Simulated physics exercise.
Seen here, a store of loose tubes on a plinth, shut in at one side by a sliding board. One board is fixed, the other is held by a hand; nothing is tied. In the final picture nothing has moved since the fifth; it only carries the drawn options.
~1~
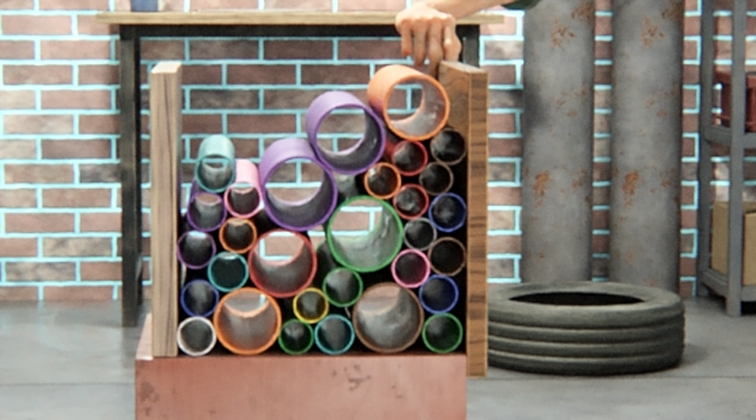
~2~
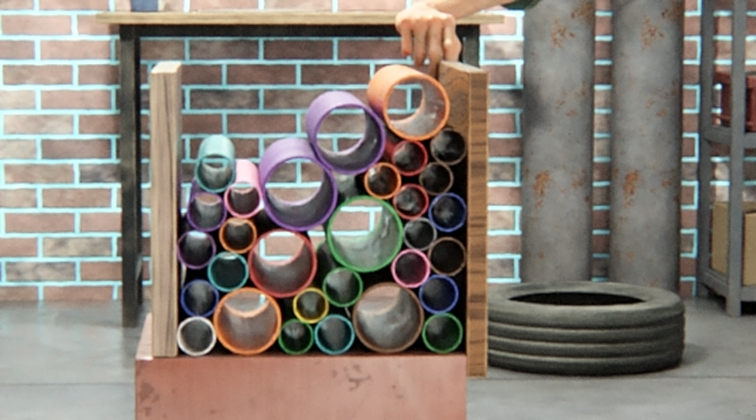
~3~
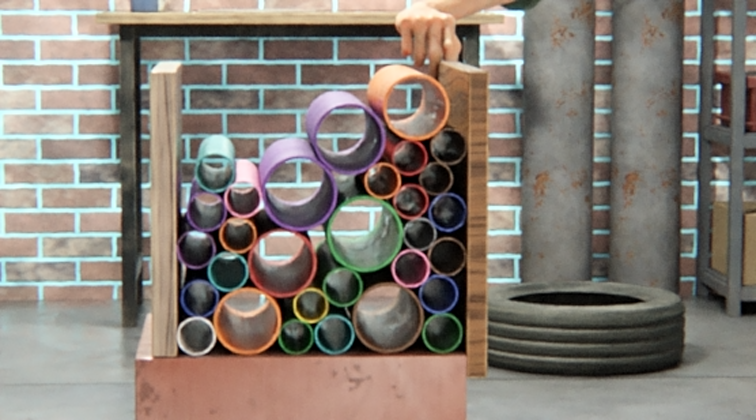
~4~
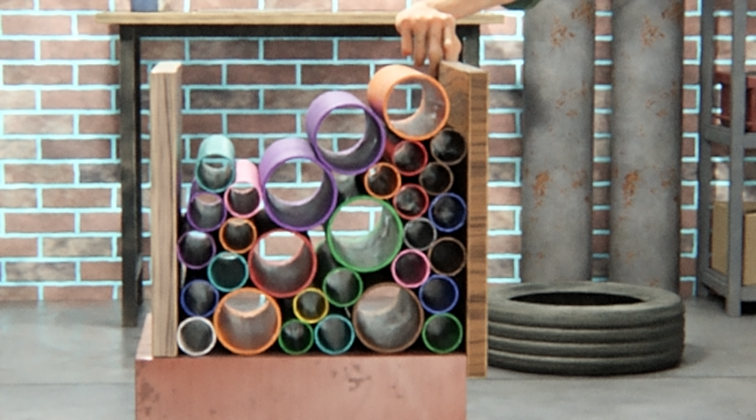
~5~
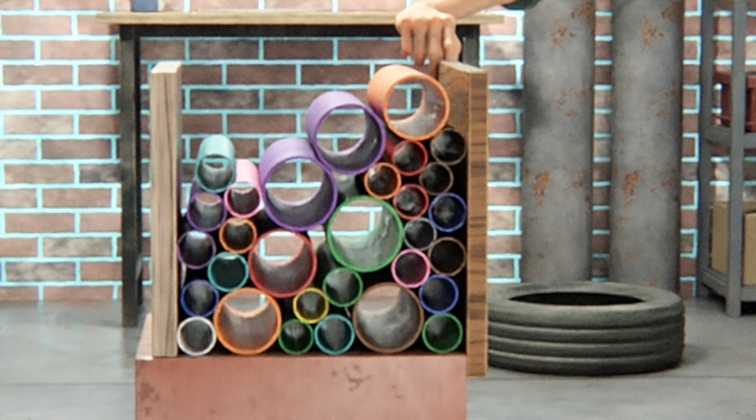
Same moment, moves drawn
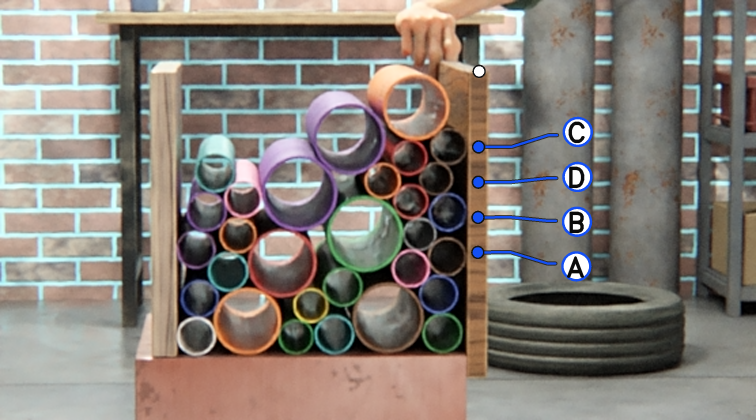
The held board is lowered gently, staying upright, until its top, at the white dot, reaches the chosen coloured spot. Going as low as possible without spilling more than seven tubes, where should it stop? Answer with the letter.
At most to A.
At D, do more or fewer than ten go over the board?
Fewer than ten.
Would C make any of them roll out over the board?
At C: No.
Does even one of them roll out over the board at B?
Yes.
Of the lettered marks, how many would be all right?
Four of them.
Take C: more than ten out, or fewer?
It loses fewer than ten.
On the marked copy, A at (478, 253); B at (478, 217); C at (479, 147); D at (478, 182); the white dot at (479, 72).
With A. Early on, top of the board (468, 155).
Further on, top of the board (467, 249).
At the end, top of the board (467, 252), six out over the board.
As for the rest, B two out over the board; C none out over the board; D two out over the board.
